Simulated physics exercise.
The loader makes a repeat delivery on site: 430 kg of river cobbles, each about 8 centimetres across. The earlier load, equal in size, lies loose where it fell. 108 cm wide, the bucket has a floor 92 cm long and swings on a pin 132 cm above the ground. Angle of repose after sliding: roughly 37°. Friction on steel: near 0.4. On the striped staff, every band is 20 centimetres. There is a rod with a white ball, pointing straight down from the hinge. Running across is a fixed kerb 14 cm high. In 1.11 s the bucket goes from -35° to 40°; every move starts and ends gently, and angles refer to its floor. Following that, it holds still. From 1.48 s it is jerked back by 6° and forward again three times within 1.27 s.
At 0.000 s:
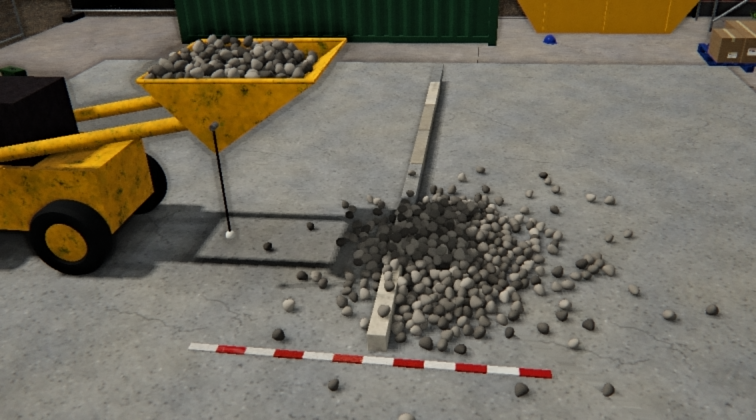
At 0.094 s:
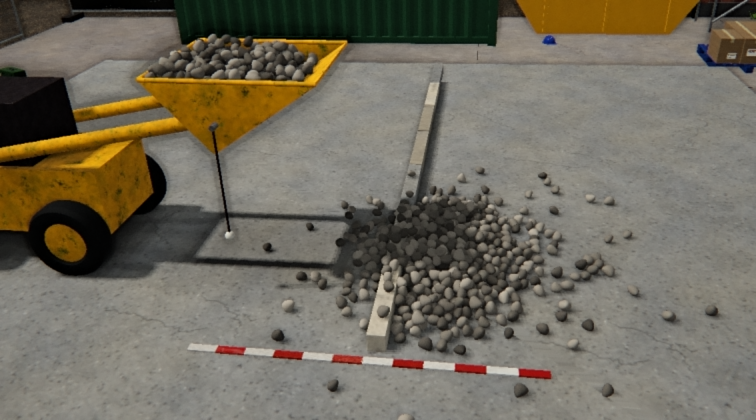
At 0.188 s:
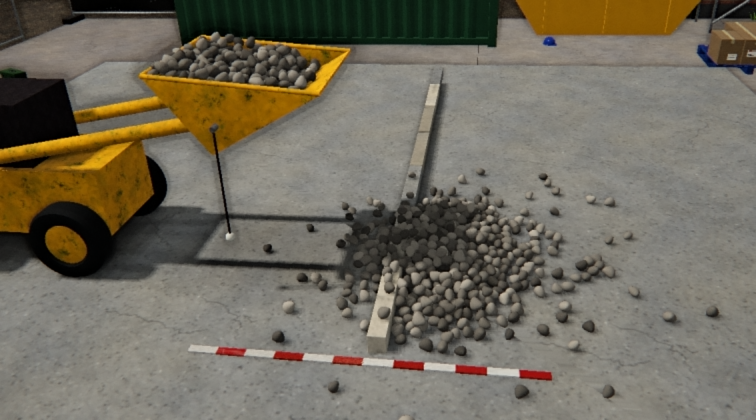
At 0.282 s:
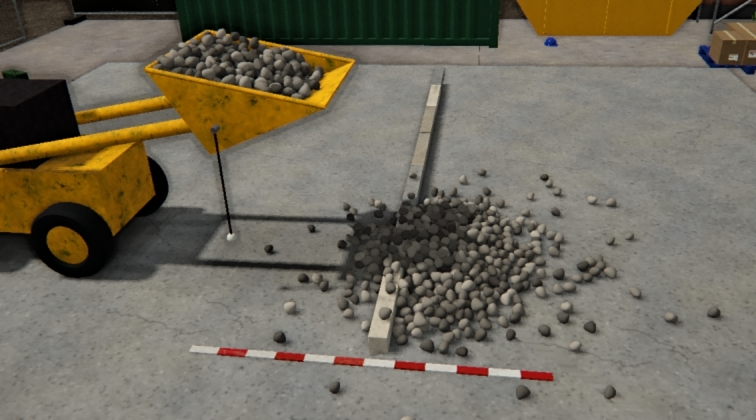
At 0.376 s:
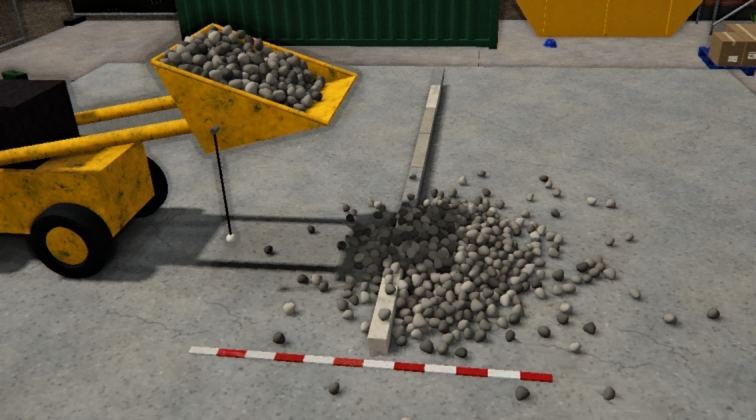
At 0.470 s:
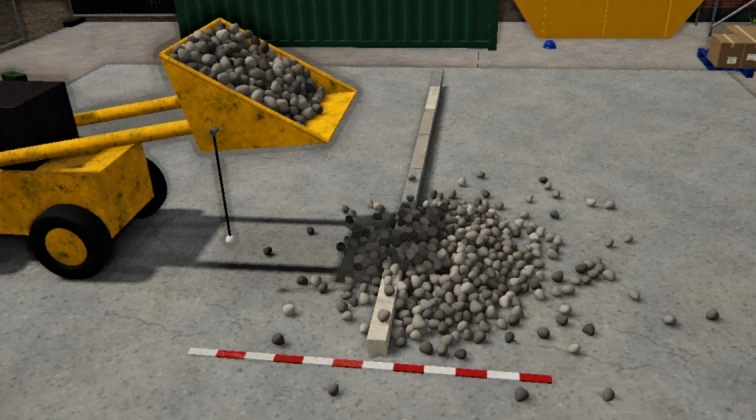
Yellow loader bucket of grey stones tilting forward, its right lip dipping, near a loose stone heap lying across a pale kerb.
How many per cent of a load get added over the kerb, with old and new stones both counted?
15 %.
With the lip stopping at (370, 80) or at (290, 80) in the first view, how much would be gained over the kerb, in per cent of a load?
The first position would add some 65 per cent, the second some 5.
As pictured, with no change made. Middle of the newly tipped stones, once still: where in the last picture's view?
Their centre ends up near (367, 243).
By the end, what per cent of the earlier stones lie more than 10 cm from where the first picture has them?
Roughly 5 % of them.
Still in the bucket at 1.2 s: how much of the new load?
That works out to about 55 %.
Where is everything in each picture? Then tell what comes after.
In the first frame, lip at (315, 81), floor tilted -35°, highest stones at (225, 47). The earlier load is highest near (423, 225), 23 cm above ground level, 15 % on this side of the kerb, 85 % over the kerb.
In the second frame, lip at (316, 85), floor tilted -33°, highest stones at (216, 46); the stones move at 0.1 m/s on average.
In the third frame, the bucket is at -29°, its lip at (320, 94); the top of the load is at (207, 44); the stones move at 0.3 m/s on average.
In the fourth frame, lip at (325, 107), floor tilted -23°, highest stones at (210, 40); the stones move at 0.3 m/s on average.
In the fifth frame, lip at (328, 124), floor tilted -15°, highest stones at (212, 37); the stones move at 0.4 m/s on average.
In the sixth frame, lip at (328, 142), floor tilted -6°, highest stones at (219, 34); the stones move at 0.5 m/s on average.
After 0.8 s the floor is at 28°; in per cent of one load, 100 in the bucket, 15 on this side of the kerb, 85 over the kerb; the foremost stones are at (630, 257).
After 1.2 s the floor is at 40°; in per cent of one load, 54 in the bucket, 61 on this side of the kerb, 85 over the kerb; the foremost stones are at (630, 257).
After 3.2 s the floor is at 40°; in per cent of one load, 0 in the bucket, 100 on this side of the kerb, 100 over the kerb; the foremost stones are at (630, 257).
After 5.8 s the floor is at 40°; in per cent of one load, 0 in the bucket, 100 on this side of the kerb, 100 over the kerb; the foremost stones are at (630, 257). Net gain over the kerb, 15.
